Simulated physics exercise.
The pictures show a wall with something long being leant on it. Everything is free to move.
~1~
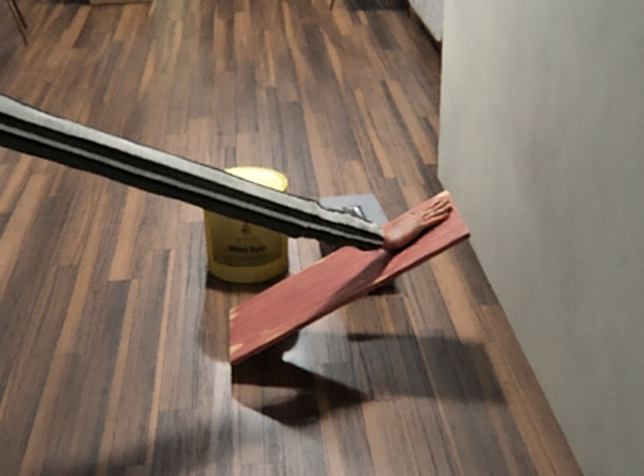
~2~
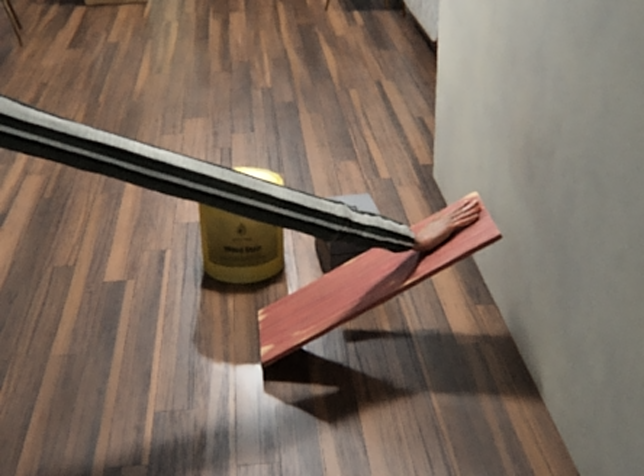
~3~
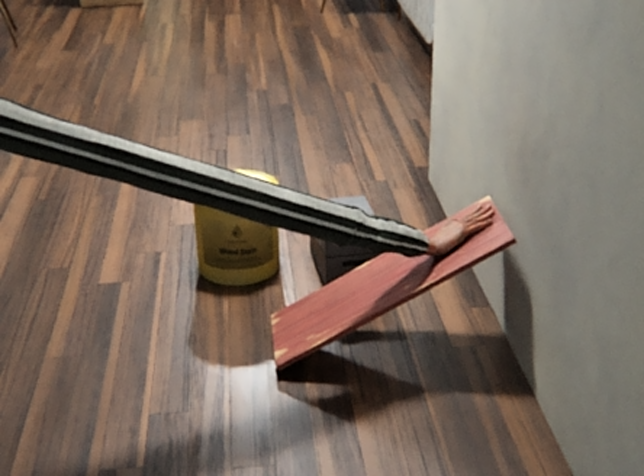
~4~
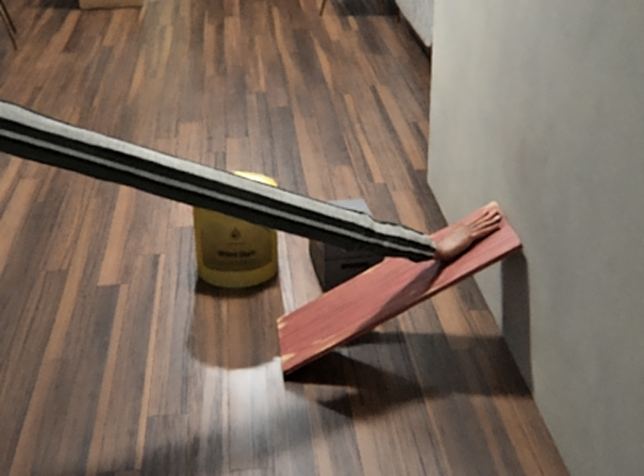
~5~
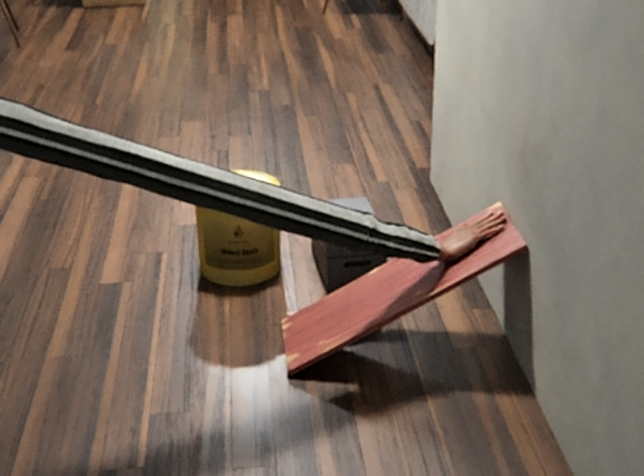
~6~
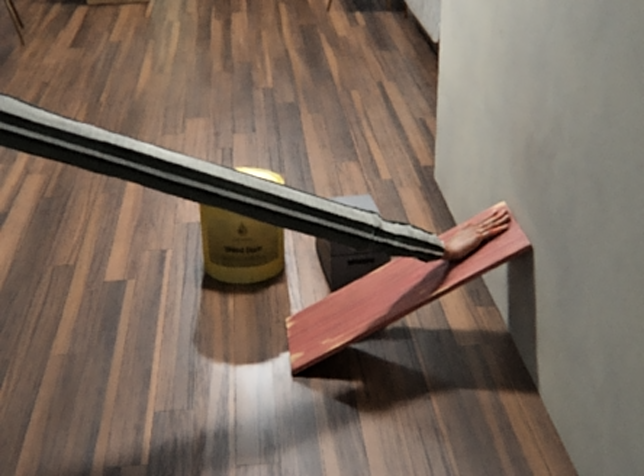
A red board, held near its upper end by a hand on a long striped arm, starts tilted above a dark wood floor, short of the pale wall. The hand moves it a short way right, past a yellow bucket and a grey box, until its raised end is against the wall, still held.
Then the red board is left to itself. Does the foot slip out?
The board slips out.
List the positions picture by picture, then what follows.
Not yet at the wall; red board (343, 276), in the first frame.
Not yet at the wall; red board (373, 277), in the second frame.
Not yet at the wall; red board (386, 281), in the third frame.
Not yet at the wall; red board (393, 286), in the fourth frame.
Leant on the wall, still held; red board (397, 287), in the fifth frame.
Leant on the wall, still held; red board (401, 286), in the sixth frame.
Then, 0.30 s later than the last frame, red board leaning 14° more than when let go near (389, 312).
Then, 0.40 s later than the last frame, red board leaning 29° more than when let go near (382, 340).
When it is over, moved from the start, red board; the other 2 as before. End places, in pixels of the last picture, red board near (382, 340). The board gives way.
